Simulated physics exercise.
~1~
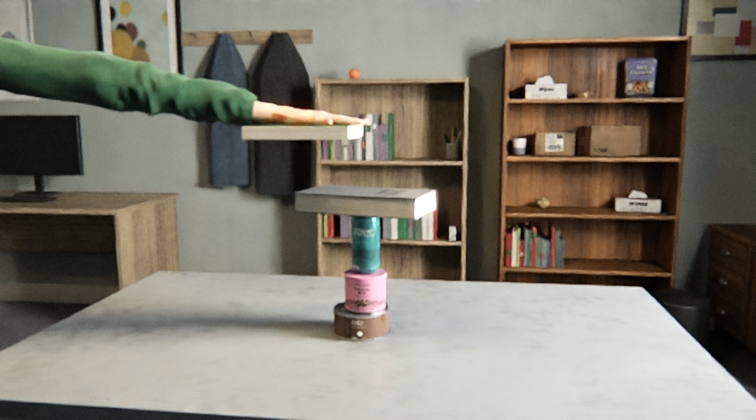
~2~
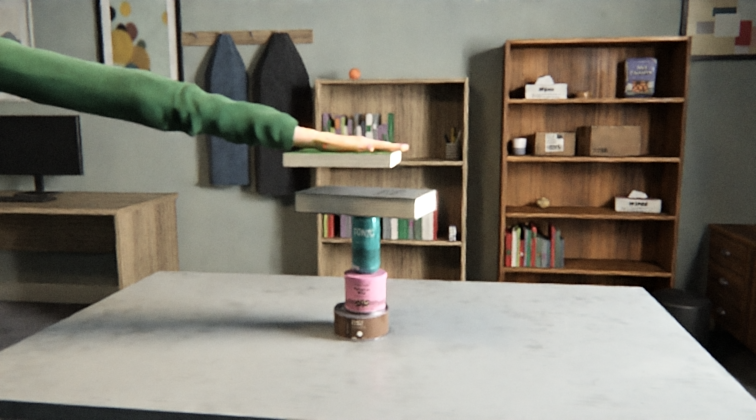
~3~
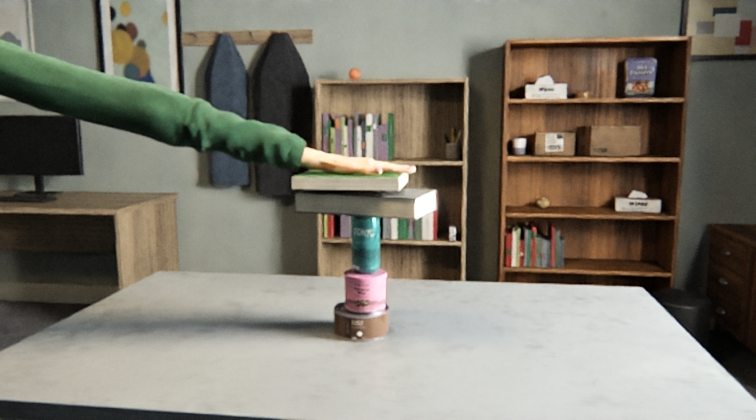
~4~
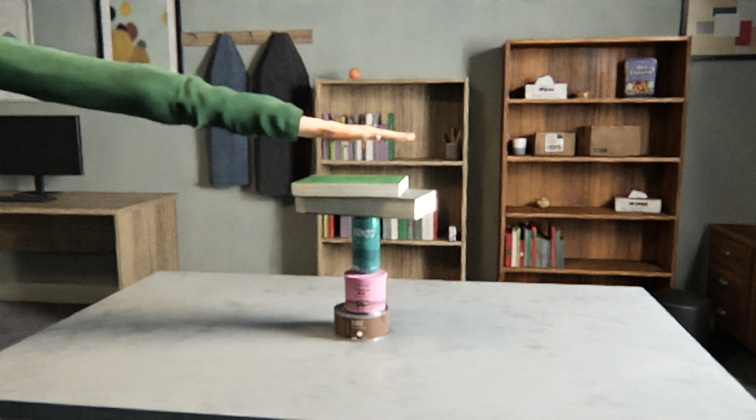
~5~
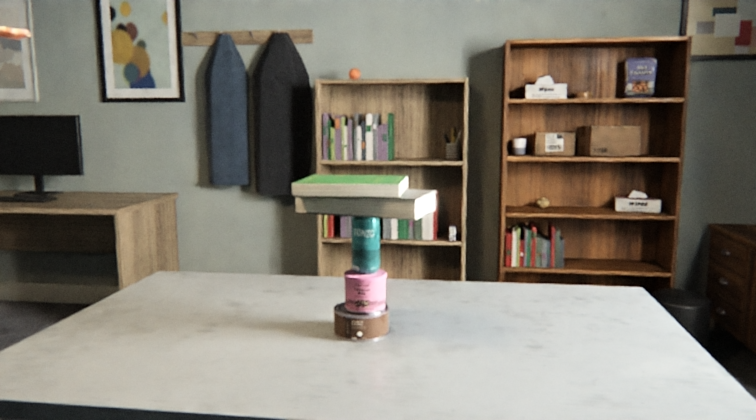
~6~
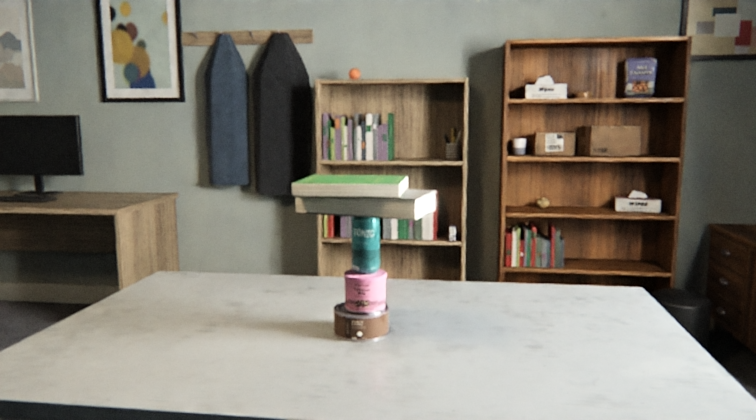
A green book is lowered by hand onto a stacked tower, which stays standing afterward.
